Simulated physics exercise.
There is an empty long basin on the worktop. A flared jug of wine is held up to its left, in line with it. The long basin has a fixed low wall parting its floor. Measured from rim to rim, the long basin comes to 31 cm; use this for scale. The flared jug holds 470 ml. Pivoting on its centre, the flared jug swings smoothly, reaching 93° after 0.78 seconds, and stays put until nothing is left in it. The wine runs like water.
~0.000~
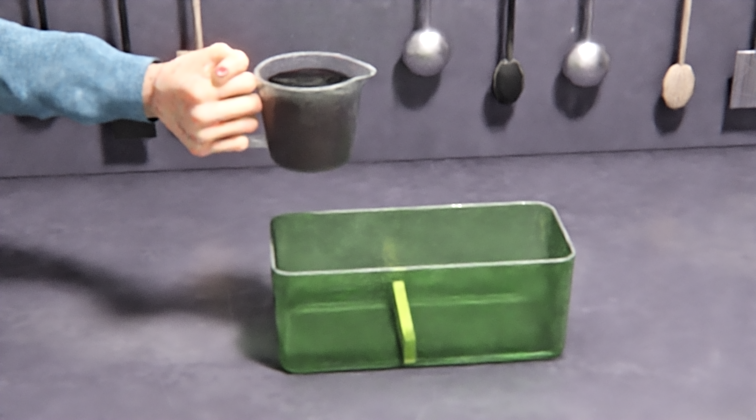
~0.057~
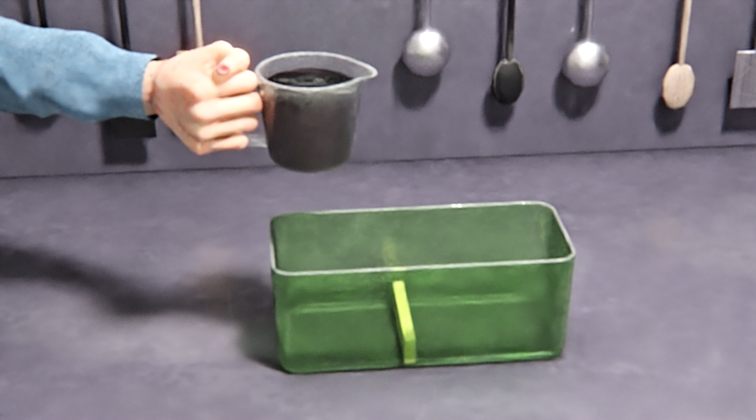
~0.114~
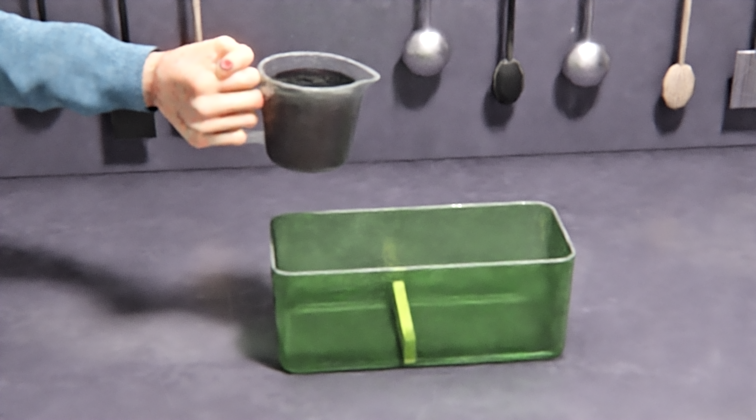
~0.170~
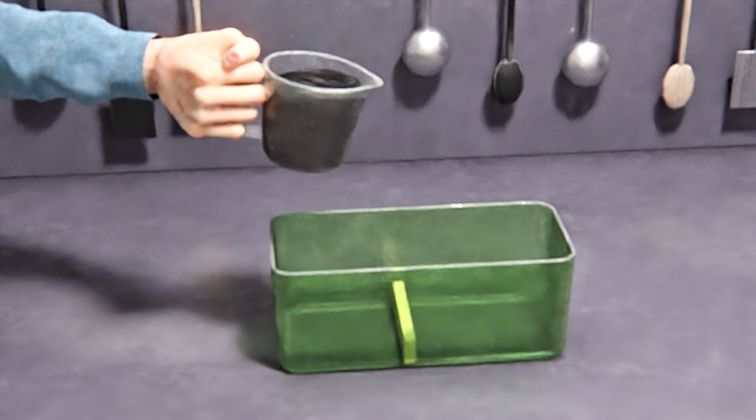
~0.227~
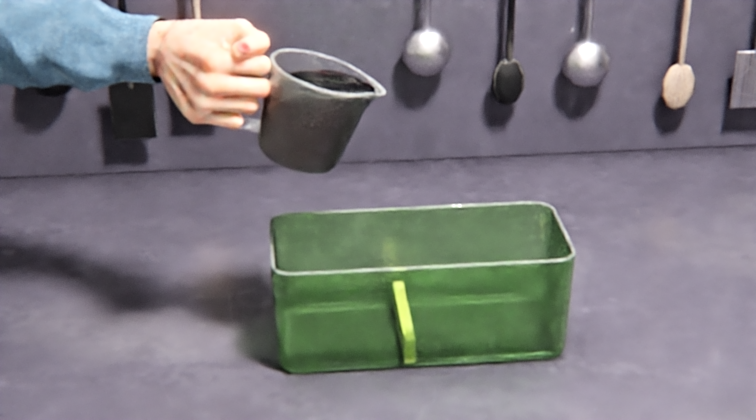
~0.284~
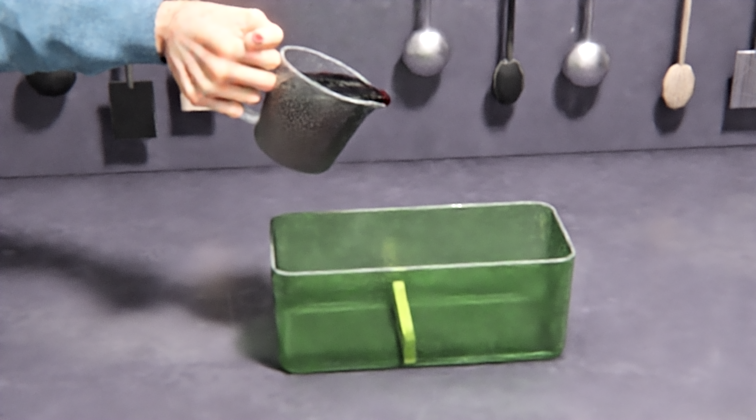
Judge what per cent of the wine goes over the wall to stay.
88 percent, roughly.
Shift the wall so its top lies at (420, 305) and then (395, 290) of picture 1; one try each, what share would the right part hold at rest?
I'd put it at about 85 per cent for the first and about 95 per cent for the second.
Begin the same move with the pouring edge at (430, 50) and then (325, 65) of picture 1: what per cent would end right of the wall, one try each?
Some 90 and 40 per cent, in that order.
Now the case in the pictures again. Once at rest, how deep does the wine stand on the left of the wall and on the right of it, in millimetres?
Roughly 2 mm on the left side and 22 mm on the right side.
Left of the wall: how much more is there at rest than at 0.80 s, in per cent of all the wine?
That works out to roughly 7 per cent of the whole.
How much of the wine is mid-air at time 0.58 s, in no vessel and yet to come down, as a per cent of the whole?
Around 28 in a hundred.
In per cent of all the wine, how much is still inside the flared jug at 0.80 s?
About 14 percent.
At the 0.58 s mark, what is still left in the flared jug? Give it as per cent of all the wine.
Portion remaining: Approx. 56 per cent.
By 0.58 s the tilt is 79° and 56 per cent is still to pour, 0 is left of the wall and 17 right of it.
By 0.80 s the tilt is 93° and 15 per cent is still to pour, 3 is left of the wall and 66 right of it.
By 1.03 s the tilt is 93° and 3 per cent is still to pour, 7 is left of the wall and 86 right of it.
By 1.28 s the tilt is 93° and 1 per cent is still to pour, 8 is left of the wall and 90 right of it.
At rest 10 per cent lies left of the wall, 88 right of it and 1 outside.
